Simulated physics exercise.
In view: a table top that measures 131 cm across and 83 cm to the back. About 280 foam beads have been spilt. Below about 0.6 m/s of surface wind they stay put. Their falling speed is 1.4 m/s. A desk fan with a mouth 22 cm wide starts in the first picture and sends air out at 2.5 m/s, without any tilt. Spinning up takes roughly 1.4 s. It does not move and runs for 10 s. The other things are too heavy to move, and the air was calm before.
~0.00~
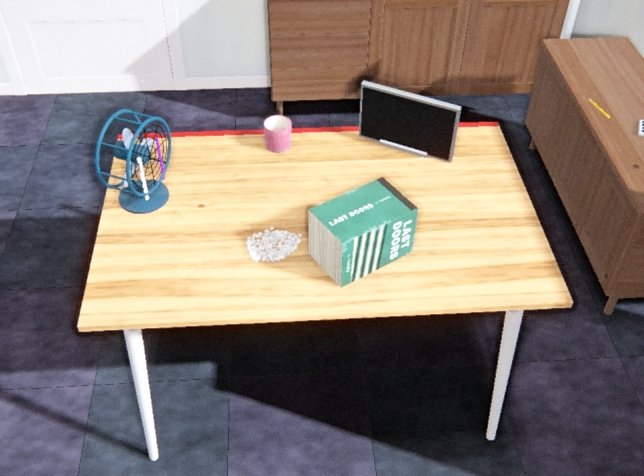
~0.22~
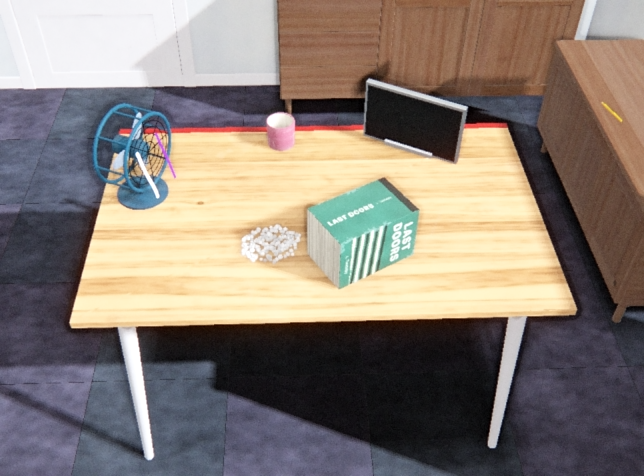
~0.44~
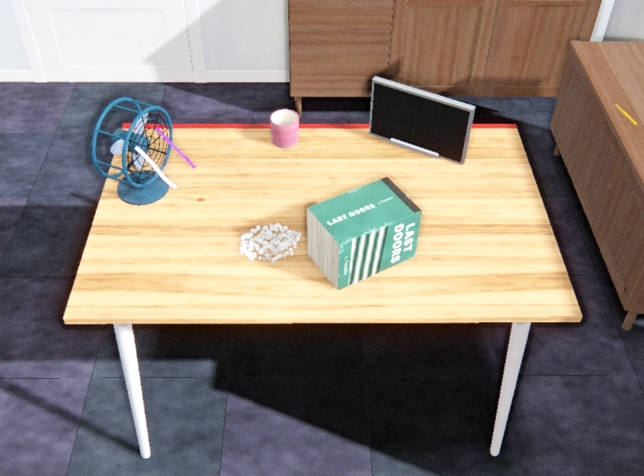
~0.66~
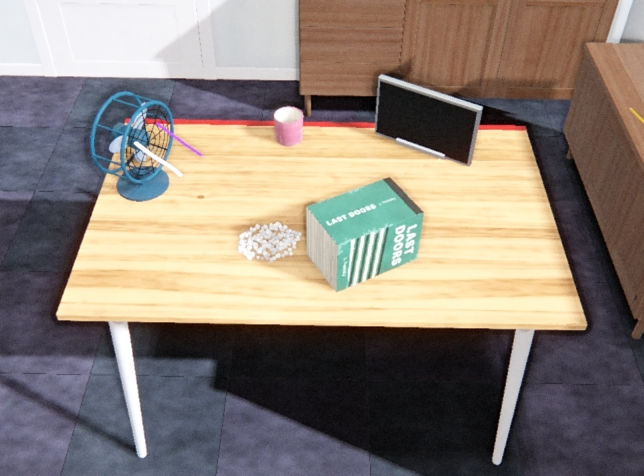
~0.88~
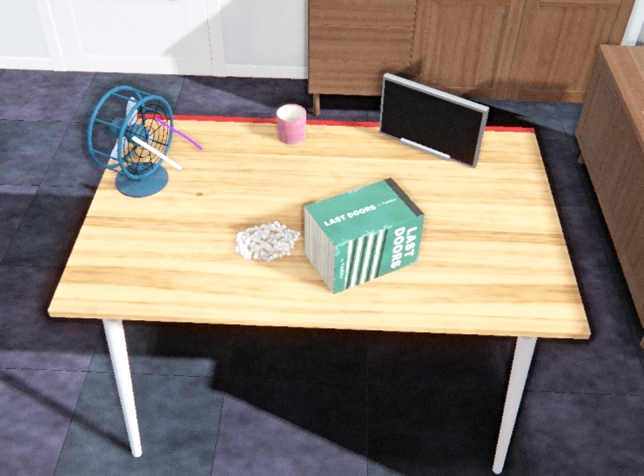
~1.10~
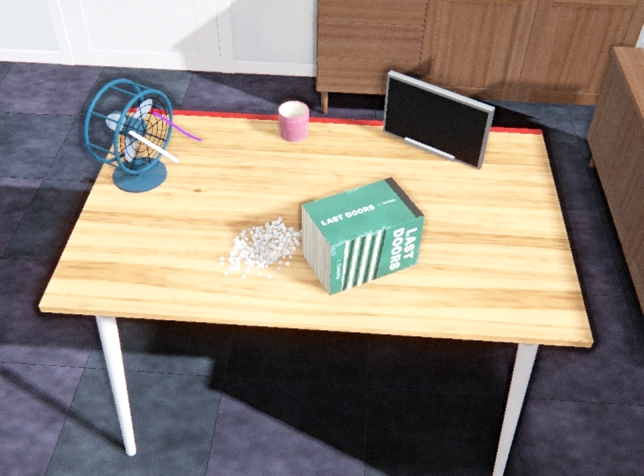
At the start, a blue desk fan with coloured strips stands at the back left of a wooden table, near a pink mug, a dark screen, green books and a white bead pile. The strips shift as the view drifts slightly, then the beads, still until now, scatter into a looser patch.
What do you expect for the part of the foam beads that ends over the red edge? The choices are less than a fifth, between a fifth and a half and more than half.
Of the foam beads, less than a fifth end over the red edge.
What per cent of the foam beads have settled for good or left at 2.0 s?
About 70 %.
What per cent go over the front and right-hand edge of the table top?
About 90 % front, 0 % right-hand.
After 2.0 s the count stands so, 0 % are over the red edge; the middle of those still in play is near (293, 238).
After 3.2 s the count stands so, 0 % are over the red edge.
After 5.5 s the count stands so, 0 % are over the red edge.
After 10.0 s, at the end, 0 % are over the red edge.
